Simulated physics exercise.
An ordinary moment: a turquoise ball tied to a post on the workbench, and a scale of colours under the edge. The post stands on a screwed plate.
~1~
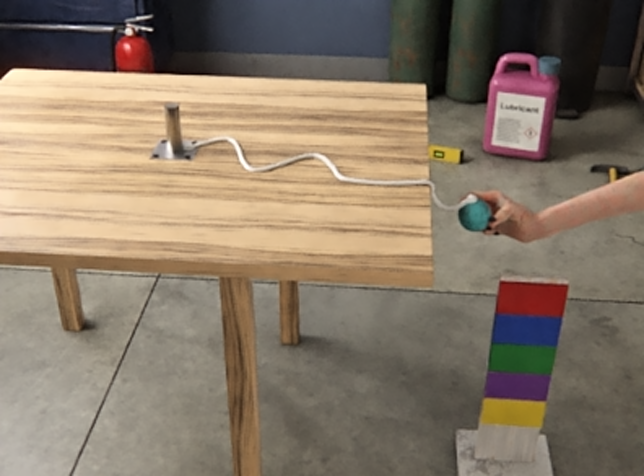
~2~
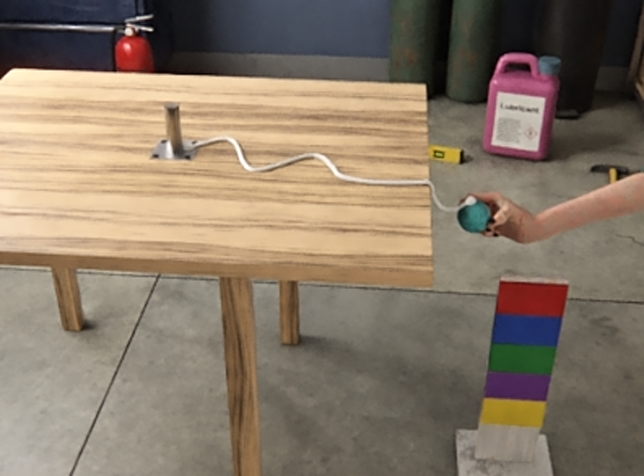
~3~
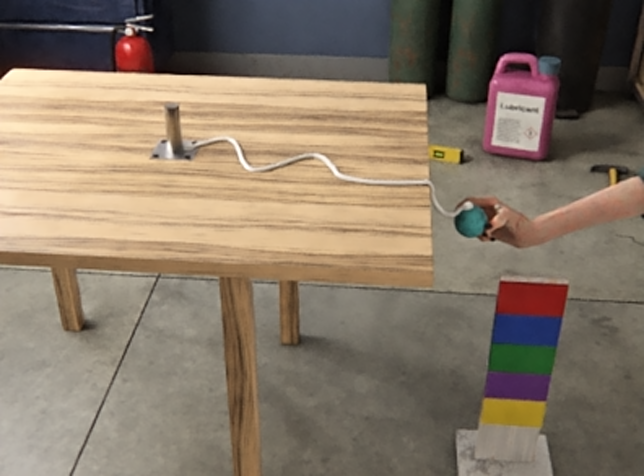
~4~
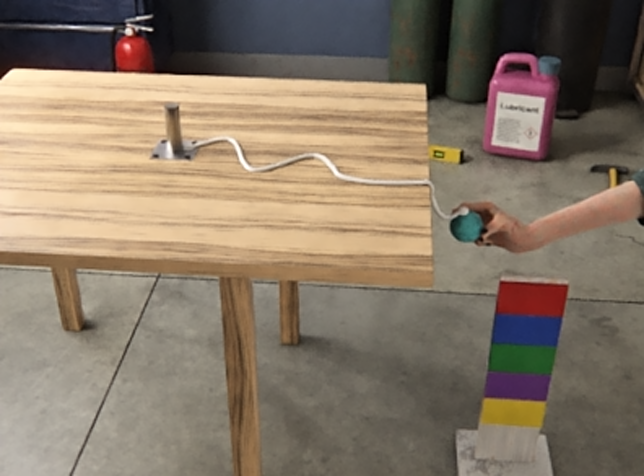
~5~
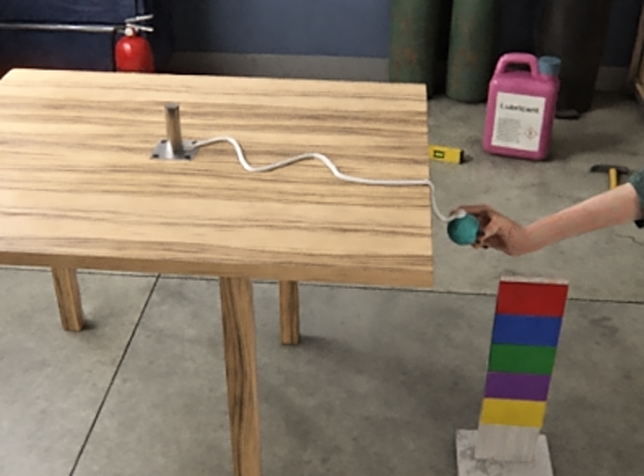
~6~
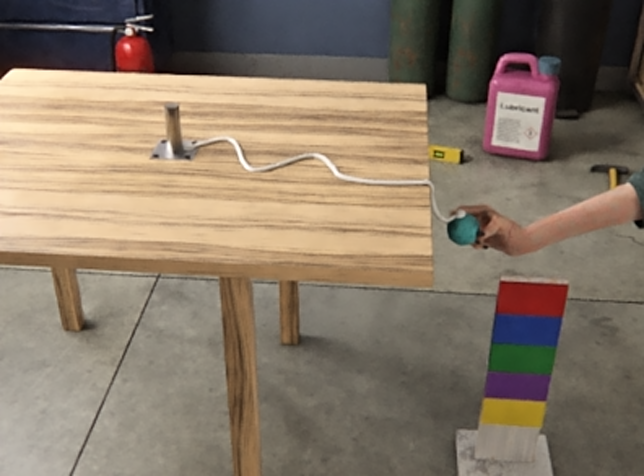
In a workshop, a hand holds a turquoise ball just off a wooden table's right edge, a white cord running slackly from it to a metal post, and shifts it slightly left and down beside a striped colour scale.
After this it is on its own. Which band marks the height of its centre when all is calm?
Its centre hangs level with the blue band.
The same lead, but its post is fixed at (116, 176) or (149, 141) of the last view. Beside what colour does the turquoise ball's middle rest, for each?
It would be red; red.
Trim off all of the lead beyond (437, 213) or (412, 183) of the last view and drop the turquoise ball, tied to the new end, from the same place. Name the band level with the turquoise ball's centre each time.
Taking them in turn: Red; above them all.
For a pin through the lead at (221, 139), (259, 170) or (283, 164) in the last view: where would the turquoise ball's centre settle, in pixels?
In that order: (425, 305), (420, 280) and (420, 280).
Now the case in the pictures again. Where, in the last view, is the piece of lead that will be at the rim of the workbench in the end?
The one at (344, 178).
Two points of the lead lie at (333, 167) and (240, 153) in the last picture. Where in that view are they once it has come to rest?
Near (409, 173) and (267, 158).
A little later, ball near (422, 304); level with red.
Next, ball near (426, 318); level with blue.
When it is over, ball near (423, 319); level with blue. Its middle rests at the blue band.
